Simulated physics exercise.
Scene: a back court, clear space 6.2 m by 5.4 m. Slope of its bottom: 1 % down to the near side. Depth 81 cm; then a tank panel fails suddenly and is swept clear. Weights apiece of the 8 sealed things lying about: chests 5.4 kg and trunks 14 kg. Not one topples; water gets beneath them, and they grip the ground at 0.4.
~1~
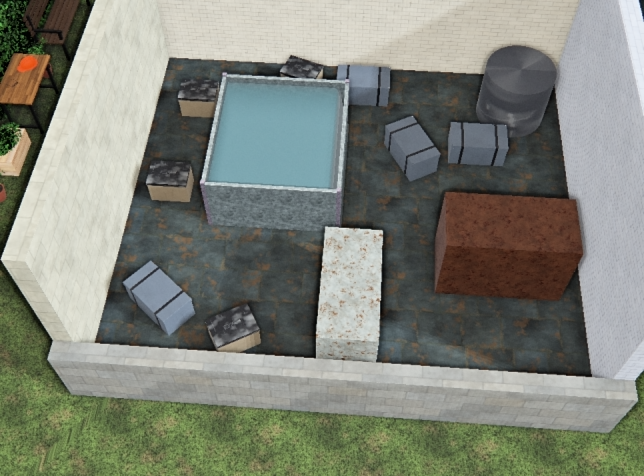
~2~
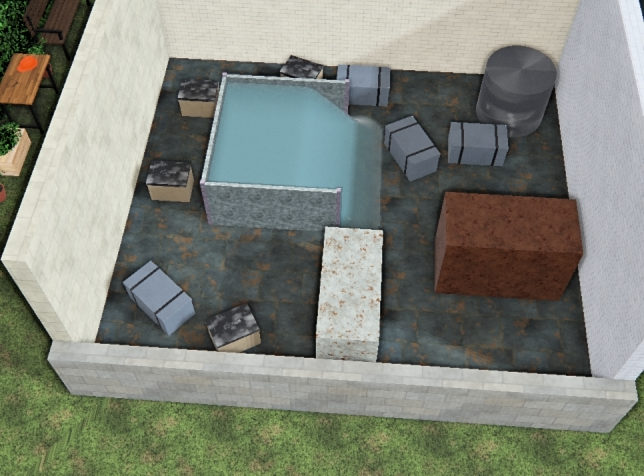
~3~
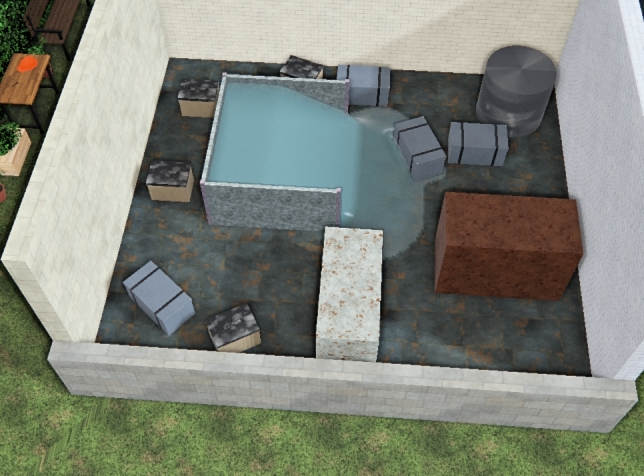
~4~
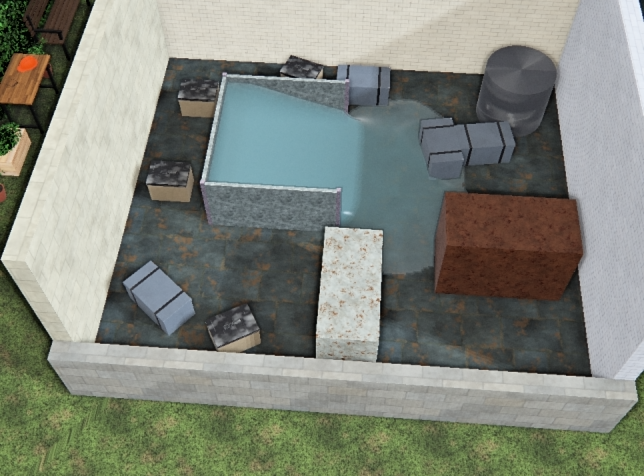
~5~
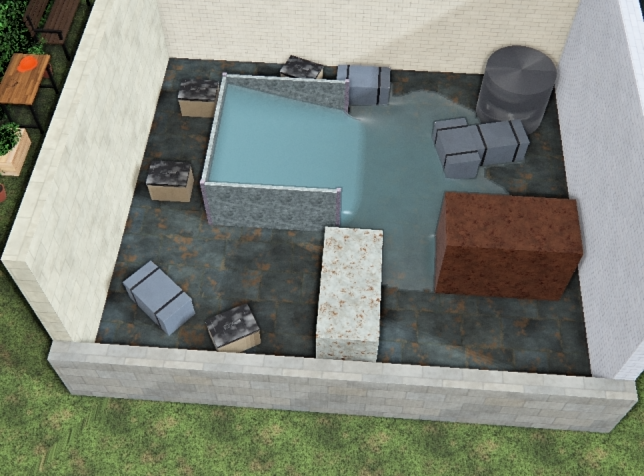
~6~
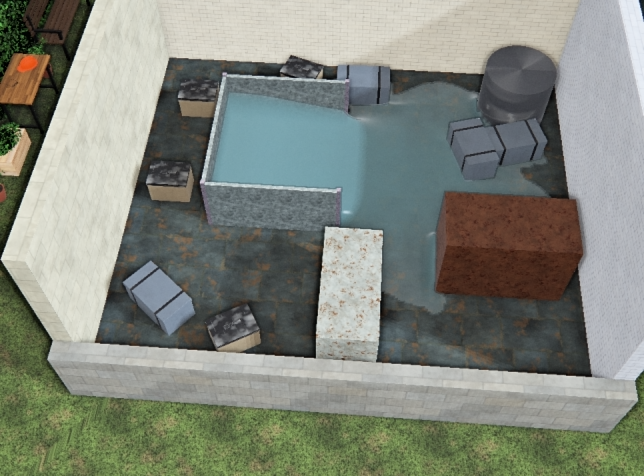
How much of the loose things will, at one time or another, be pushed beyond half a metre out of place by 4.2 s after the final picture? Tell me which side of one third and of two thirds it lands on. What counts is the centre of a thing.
The portion is a third to two thirds.
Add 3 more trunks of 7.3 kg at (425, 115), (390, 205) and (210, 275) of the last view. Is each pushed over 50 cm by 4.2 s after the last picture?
So it's gets above, then gets above, then stays below.
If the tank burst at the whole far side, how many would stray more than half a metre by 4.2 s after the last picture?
Count: 8.
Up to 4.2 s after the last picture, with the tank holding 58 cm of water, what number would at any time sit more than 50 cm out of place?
Then it comes to 3.
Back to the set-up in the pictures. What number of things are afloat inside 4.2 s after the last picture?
At that time the total is 4.
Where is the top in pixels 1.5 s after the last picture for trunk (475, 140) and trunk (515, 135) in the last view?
About (510, 145) for the first and (540, 116) for the second.
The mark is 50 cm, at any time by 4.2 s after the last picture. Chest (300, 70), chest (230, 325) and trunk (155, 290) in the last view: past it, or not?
Taking them in turn, the answers are greater, smaller and smaller.
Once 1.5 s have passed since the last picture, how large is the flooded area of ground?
About 17 m2.
Then, 0.4 s after the last picture 2 of 8 are over 50 cm from their spots; 1 afloat.
Then, 1.5 s after the last picture 2 of 8 are over 50 cm from their spots; 2 afloat.
Then, 2.8 s after the last picture 1 of 8 are over 50 cm from their spots; 2 afloat.
Then, 4.2 s after the last picture 4 of 8 are over 50 cm from their spots, and 4 have been at some point; 4 afloat.
